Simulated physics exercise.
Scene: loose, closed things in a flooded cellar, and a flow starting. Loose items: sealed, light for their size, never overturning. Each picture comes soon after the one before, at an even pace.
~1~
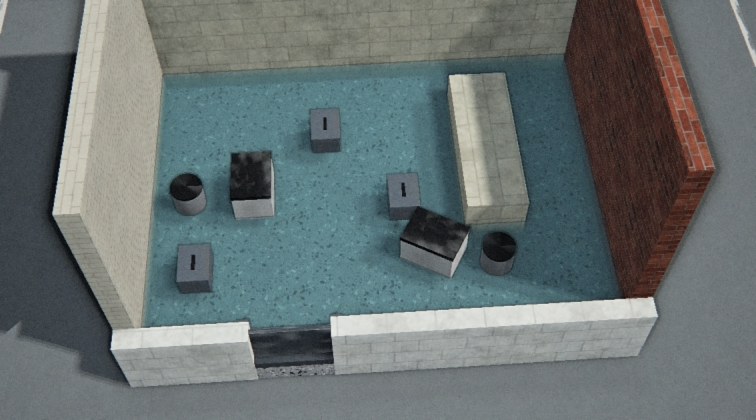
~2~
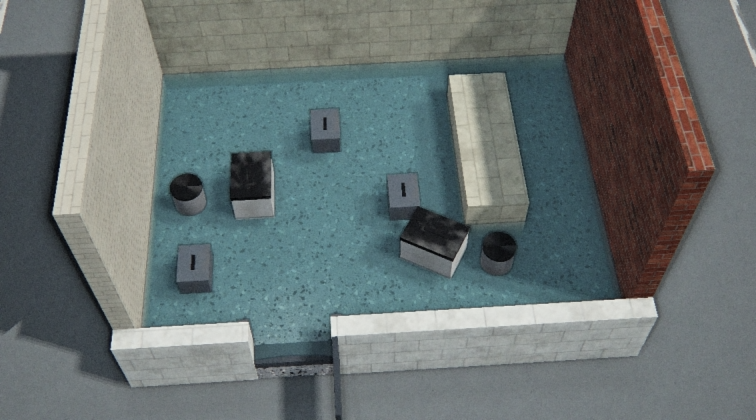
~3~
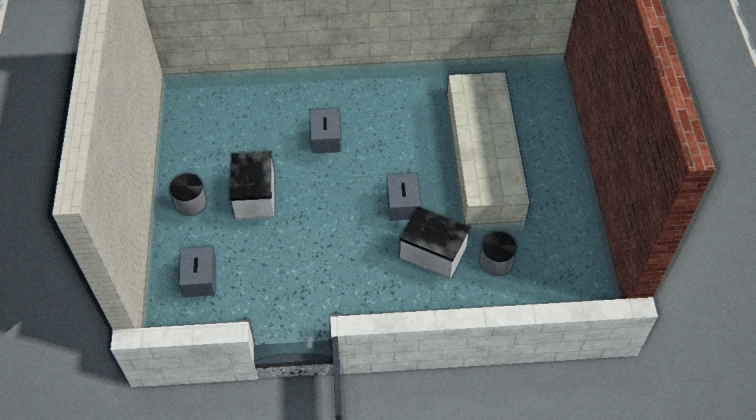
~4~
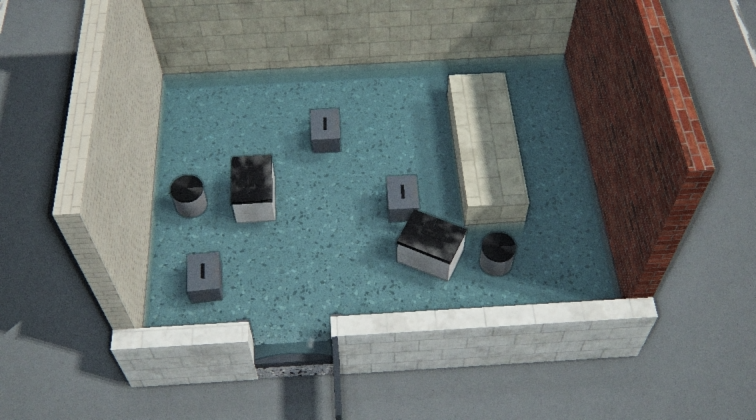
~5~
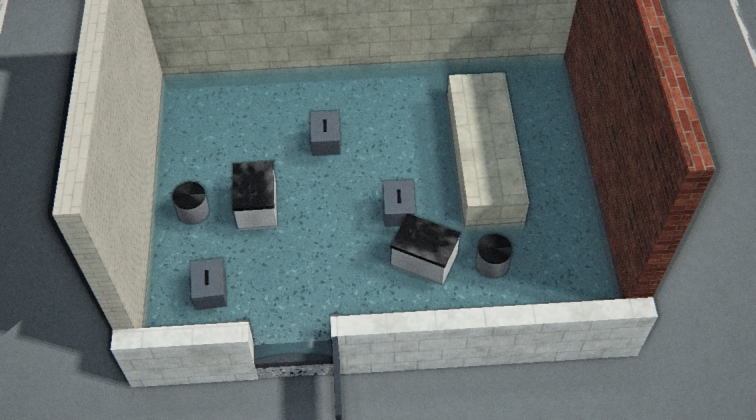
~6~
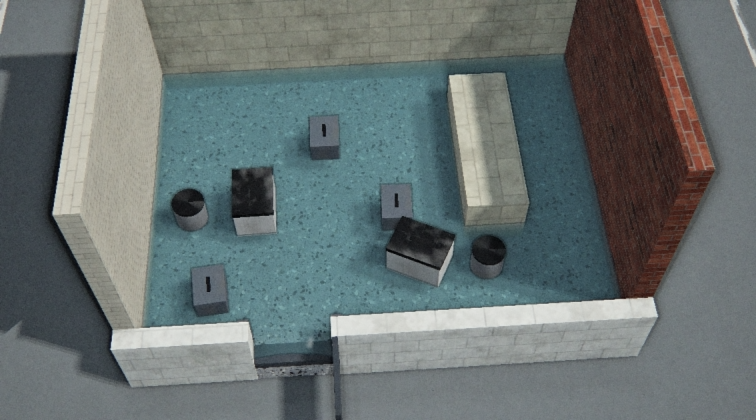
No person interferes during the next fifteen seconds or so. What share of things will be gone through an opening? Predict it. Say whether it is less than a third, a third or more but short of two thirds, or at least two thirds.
From what I can see, the part that leaves comes to no less than two thirds.
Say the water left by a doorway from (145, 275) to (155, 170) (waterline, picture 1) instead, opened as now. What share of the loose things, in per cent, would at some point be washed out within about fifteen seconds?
Share reached: 90 %.
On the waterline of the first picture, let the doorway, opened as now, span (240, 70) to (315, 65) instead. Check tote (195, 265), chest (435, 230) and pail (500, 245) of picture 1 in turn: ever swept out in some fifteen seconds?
As listed: Kept in, kept in, kept in.
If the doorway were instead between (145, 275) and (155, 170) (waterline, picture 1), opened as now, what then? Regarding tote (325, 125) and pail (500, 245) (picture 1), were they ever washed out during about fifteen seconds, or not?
Per object, in order: Flushed out / retained.
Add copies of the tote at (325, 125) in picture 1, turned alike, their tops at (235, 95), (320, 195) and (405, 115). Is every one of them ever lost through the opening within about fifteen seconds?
Per object, in the order given: Never exits / exits at some point / never exits.
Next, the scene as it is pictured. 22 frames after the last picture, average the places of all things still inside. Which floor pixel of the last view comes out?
Roughly (291, 282).
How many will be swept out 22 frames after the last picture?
The number comes out at 4.
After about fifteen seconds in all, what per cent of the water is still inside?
I'd put it close to 58 percent.
A moment on, 0 of 7 are out; 7 afloat.
Next, 1 of 7 are out; 6 afloat.
Later, 4 of 7 are out; 3 afloat.
In the end, 6 of 7 are out; 1 afloat.
